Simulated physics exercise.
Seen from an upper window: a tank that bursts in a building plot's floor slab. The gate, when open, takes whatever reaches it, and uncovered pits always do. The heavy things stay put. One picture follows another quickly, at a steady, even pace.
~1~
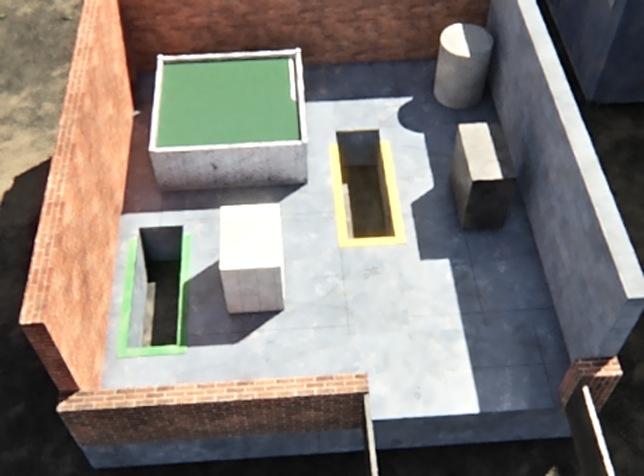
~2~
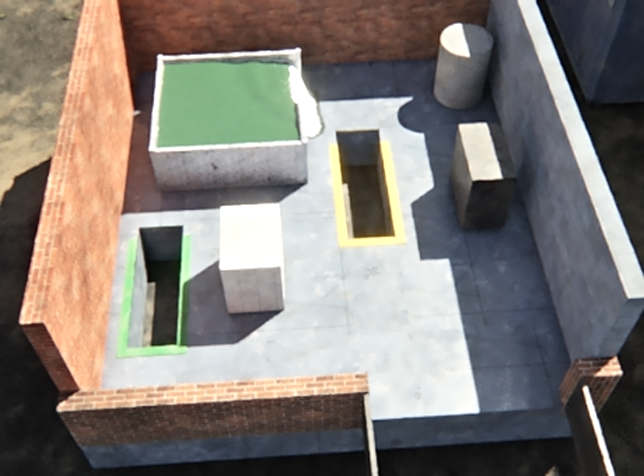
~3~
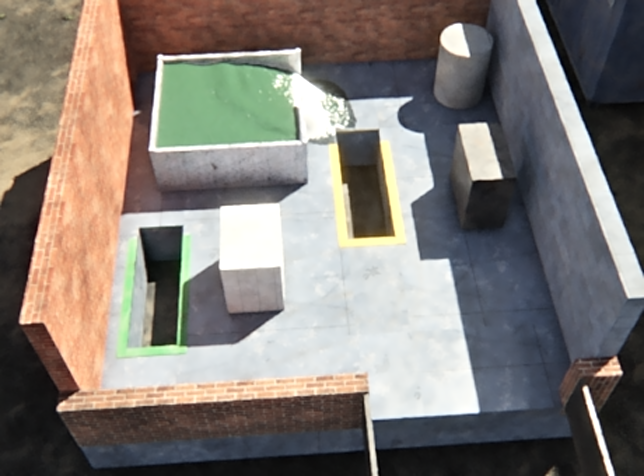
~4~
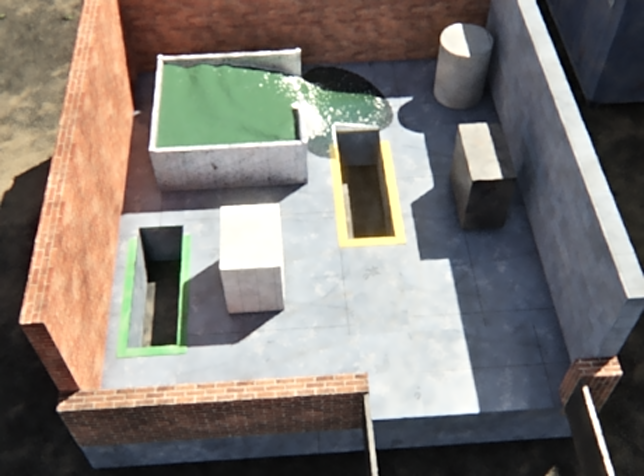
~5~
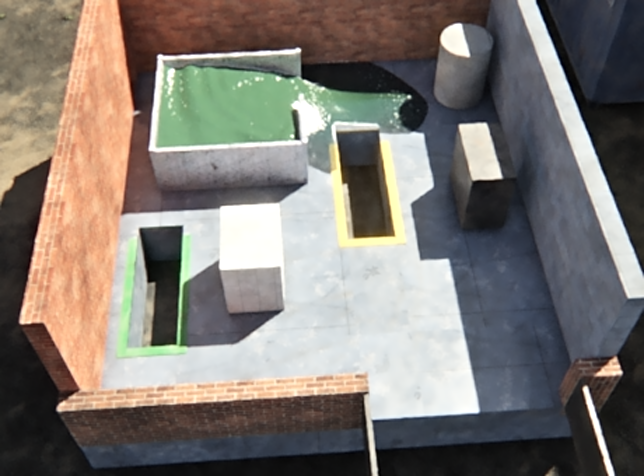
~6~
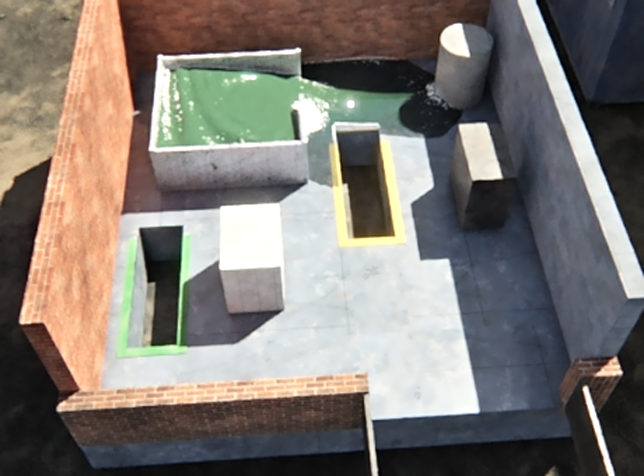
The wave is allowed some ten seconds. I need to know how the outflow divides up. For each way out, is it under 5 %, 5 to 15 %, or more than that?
Here is how it divides: The gate ends up with more than 15 %; the yellow pit ends up with more than 15 %; the green pit ends up with under 5 %.
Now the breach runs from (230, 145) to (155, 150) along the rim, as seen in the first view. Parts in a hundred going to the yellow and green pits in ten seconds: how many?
Out of every hundred parts, yellow takes 6 and green takes 65.
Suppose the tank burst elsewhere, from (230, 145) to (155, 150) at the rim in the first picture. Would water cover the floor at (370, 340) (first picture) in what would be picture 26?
Submerged.
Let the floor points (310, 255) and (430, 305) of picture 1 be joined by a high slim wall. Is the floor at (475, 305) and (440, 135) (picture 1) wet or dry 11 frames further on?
First spot not reached; second spot swamped.
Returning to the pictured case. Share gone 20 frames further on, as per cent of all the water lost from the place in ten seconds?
Something close to 25 percent by that point.
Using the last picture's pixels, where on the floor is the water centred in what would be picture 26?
Around pixel (335, 129).
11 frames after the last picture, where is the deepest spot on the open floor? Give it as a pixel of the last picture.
Deepest spot: Near (476, 64).
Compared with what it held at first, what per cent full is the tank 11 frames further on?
Roughly 58 %.
A moment on, water covers 20 % of the floor; the gate 0 %, the yellow pit 4 %, the green pit 0 %.
Next, water covers 25 % of the floor; the gate 0 %, the yellow pit 6 %, the green pit 0 %.
Then, water covers 40 % of the floor; the gate 1 %, the yellow pit 10 %, the green pit 0 %.
Later, water covers 60 % of the floor; the gate 9 %, the yellow pit 19 %, the green pit 0 %.
In the end, water covers 75 % of the floor; the gate 19 %, the yellow pit 30 %, the green pit 1 %.
